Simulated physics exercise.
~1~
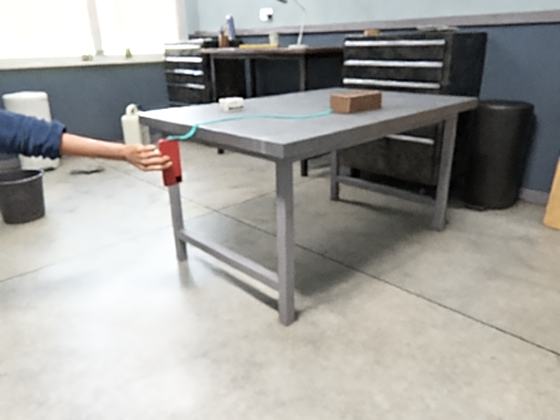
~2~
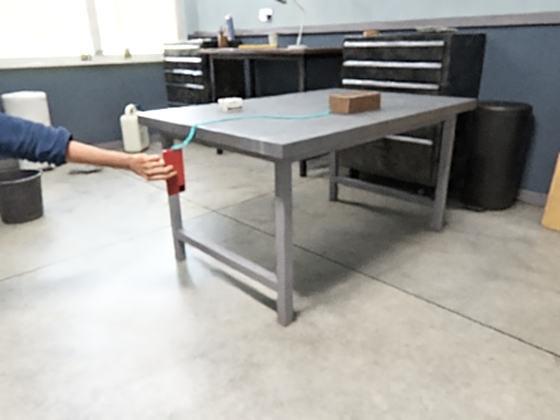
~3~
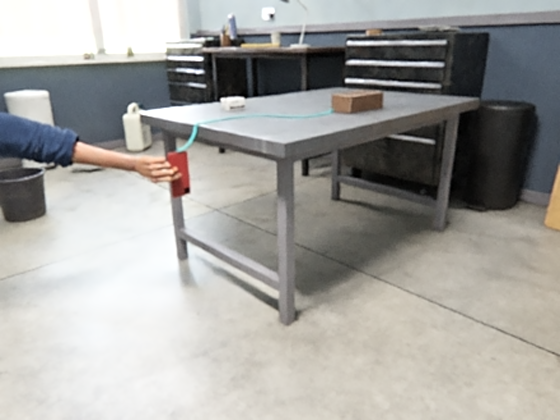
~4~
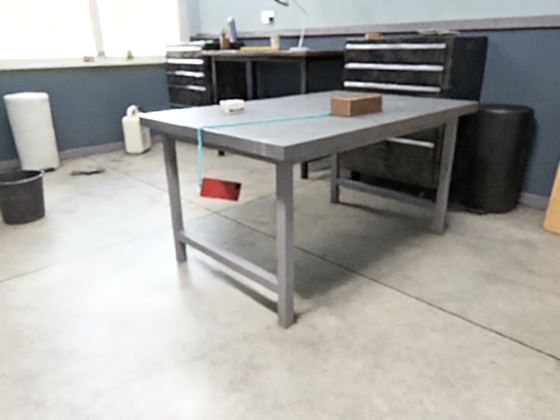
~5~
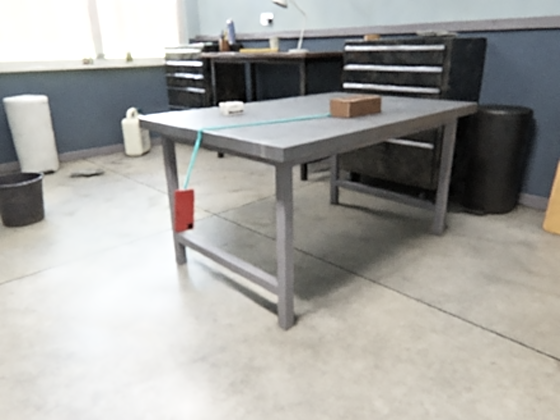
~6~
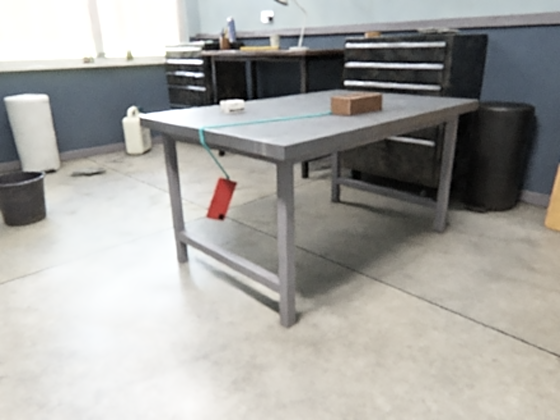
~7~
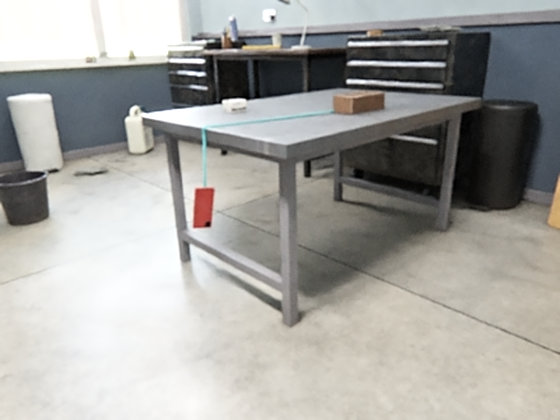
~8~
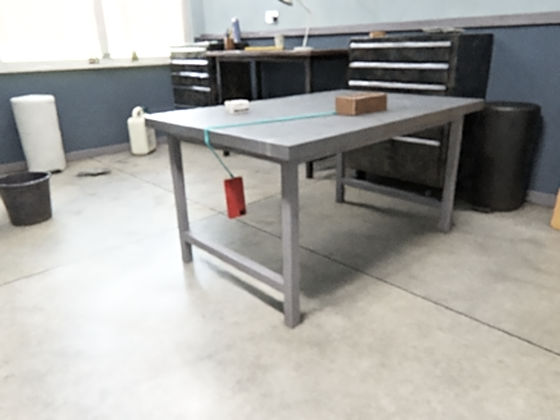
To begin with, a hand reaching in from the left holds a red phone beside a grey workbench, with a teal ribbon running from it across the tabletop toward a brick, near a small white box. The fingers let go and the arm draws back out of view. The phone drops a short way and is caught by the ribbon, now draped over the bench's edge. It swings left, then right, and back again, turning as it goes, while the brick and the box stay put. At the last, the phone still dangles above the floor, swung to the right.
